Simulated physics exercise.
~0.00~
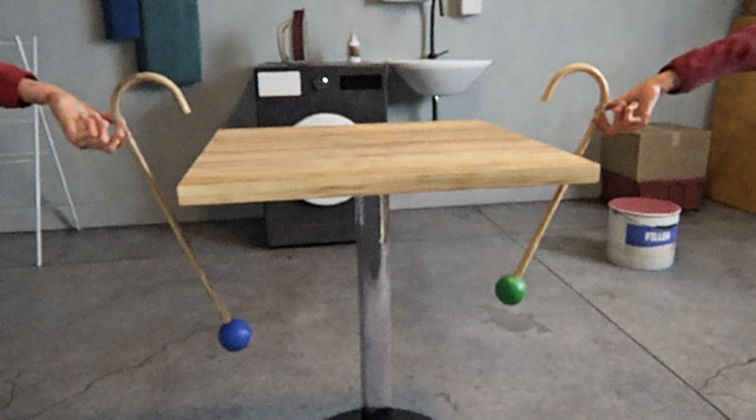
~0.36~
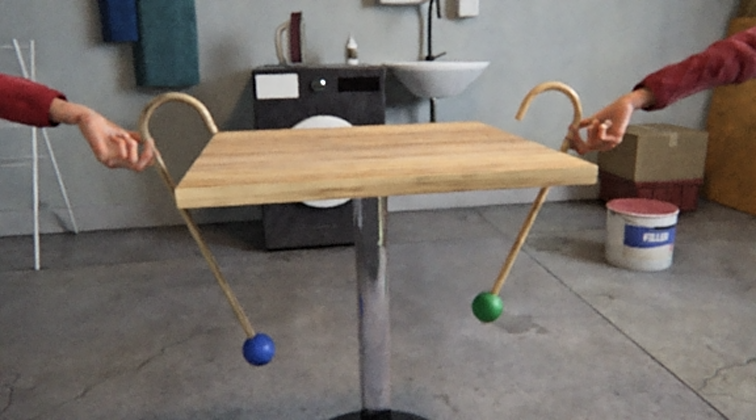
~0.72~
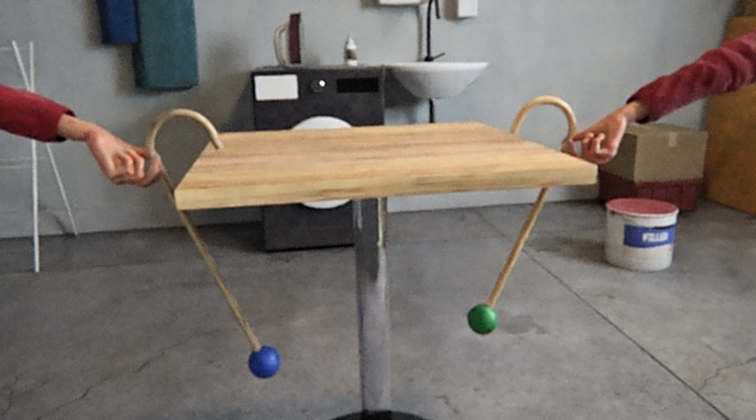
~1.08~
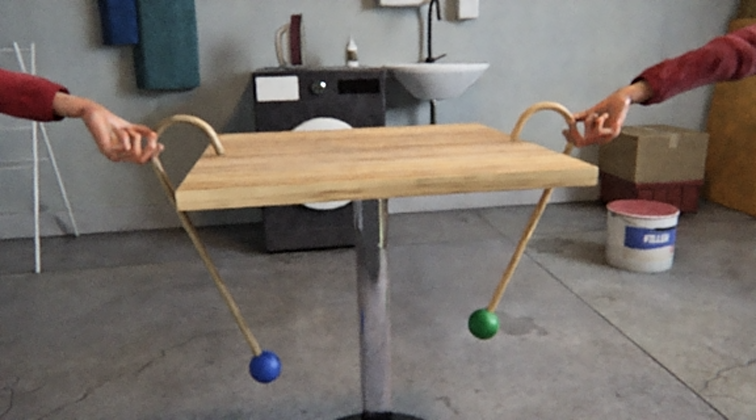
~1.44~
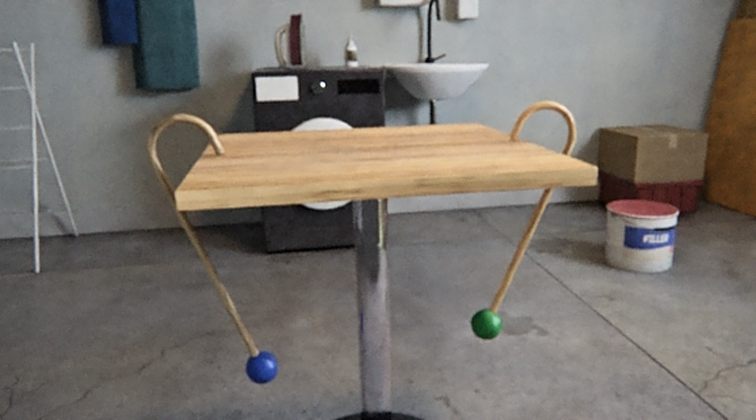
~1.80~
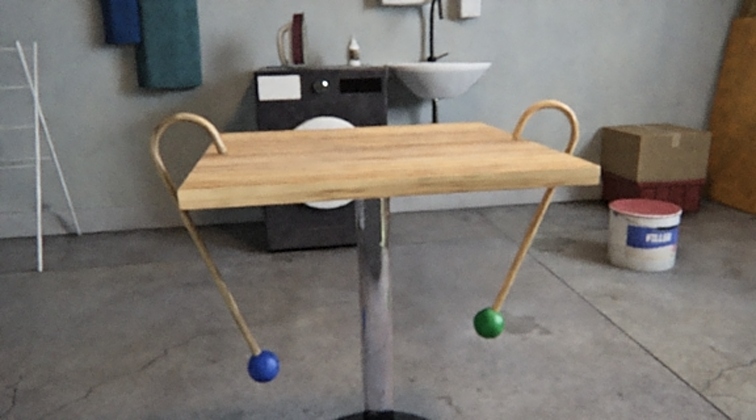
Two curved-handled wooden sticks, one tipped with a blue ball on the left and one with a green ball on the right, are held by red-sleeved hands beside a wooden table. The slightly swaying view faces the table in a grey room, with a dark washing machine and a sink behind, and boxes and a white bucket at right. The hands bring both sticks inward and lower their hooks onto opposite sides of the tabletop. The fingers let go, and the arms withdraw from view. Both sticks stay hooked on the edges, hanging at rest with their balls below.
